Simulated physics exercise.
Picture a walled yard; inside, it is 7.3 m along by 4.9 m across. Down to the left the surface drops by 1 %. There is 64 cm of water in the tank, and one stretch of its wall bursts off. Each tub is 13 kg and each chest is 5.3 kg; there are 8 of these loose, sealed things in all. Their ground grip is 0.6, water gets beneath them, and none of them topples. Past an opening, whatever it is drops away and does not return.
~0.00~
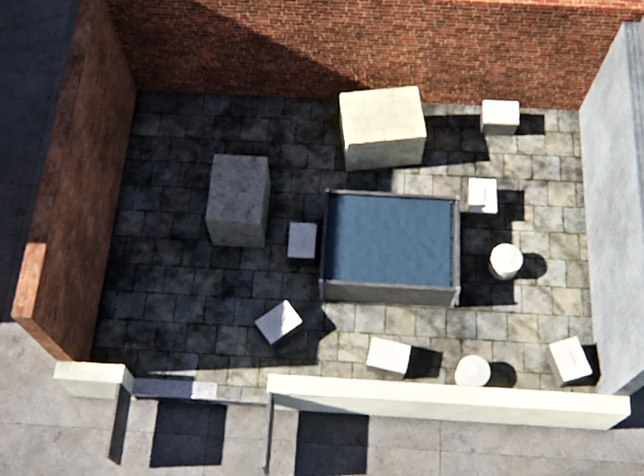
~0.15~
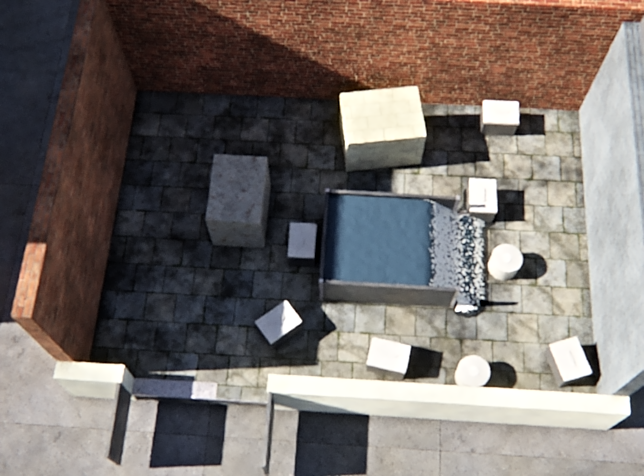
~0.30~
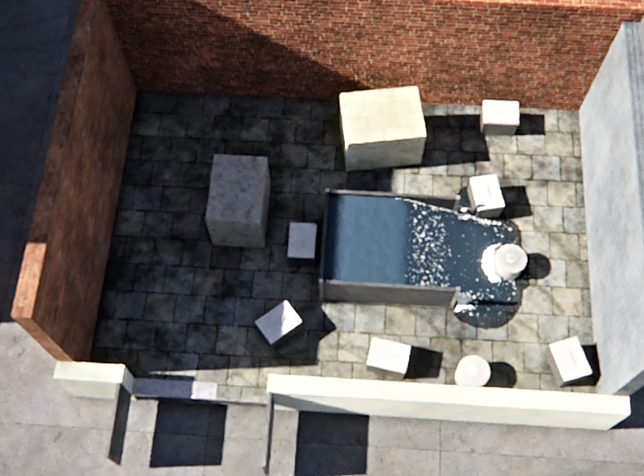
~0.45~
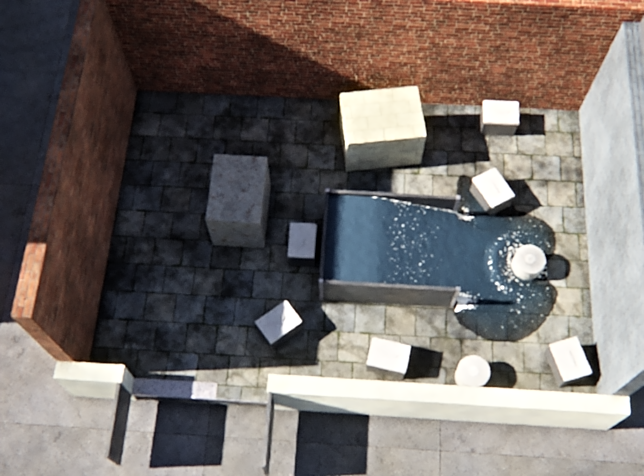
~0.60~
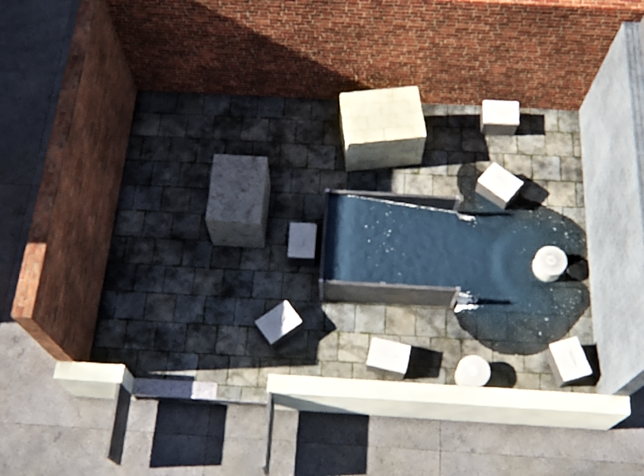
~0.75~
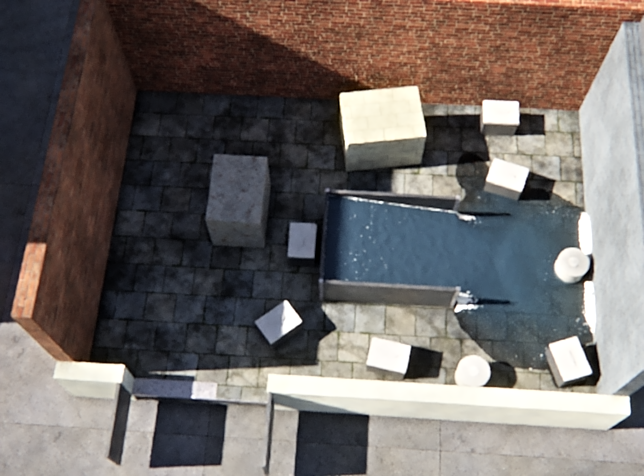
Water bursts from the right end of a tank in a brick-walled yard and spreads across the paving toward the right wall, pushing a white round tub to the right and shifting and turning a nearby pale block.
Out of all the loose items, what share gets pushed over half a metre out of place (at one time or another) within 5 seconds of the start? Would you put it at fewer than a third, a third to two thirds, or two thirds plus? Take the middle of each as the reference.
Looks like the portion will come out two thirds and up.
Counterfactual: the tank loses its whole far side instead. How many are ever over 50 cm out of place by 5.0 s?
Then the count would be 3.
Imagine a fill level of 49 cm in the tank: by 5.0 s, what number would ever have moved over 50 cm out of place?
Then the count would be 7.
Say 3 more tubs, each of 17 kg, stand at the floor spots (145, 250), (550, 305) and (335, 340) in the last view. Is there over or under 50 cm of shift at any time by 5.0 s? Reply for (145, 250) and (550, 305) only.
Result in order: Not exceeded; exceeded.
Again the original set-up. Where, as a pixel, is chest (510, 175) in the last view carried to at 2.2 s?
Look for it near (531, 107).
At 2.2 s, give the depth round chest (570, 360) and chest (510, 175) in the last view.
Depths: Near 25 cm, then near 12 cm.
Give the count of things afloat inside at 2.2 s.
That would be 3 of them.
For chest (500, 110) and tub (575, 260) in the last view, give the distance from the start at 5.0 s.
Respectively, 200 centimetres and 50 centimetres.
After 1.1 s 2 of 8 are over 50 cm from their spots; 1 afloat.
After 2.2 s 2 of 8 are over 50 cm from their spots; 3 afloat.
After 3.5 s 5 of 8 are over 50 cm from their spots; 4 afloat.
After 5.0 s 5 of 8 are over 50 cm from their spots, and 7 have been at some point; 5 afloat.
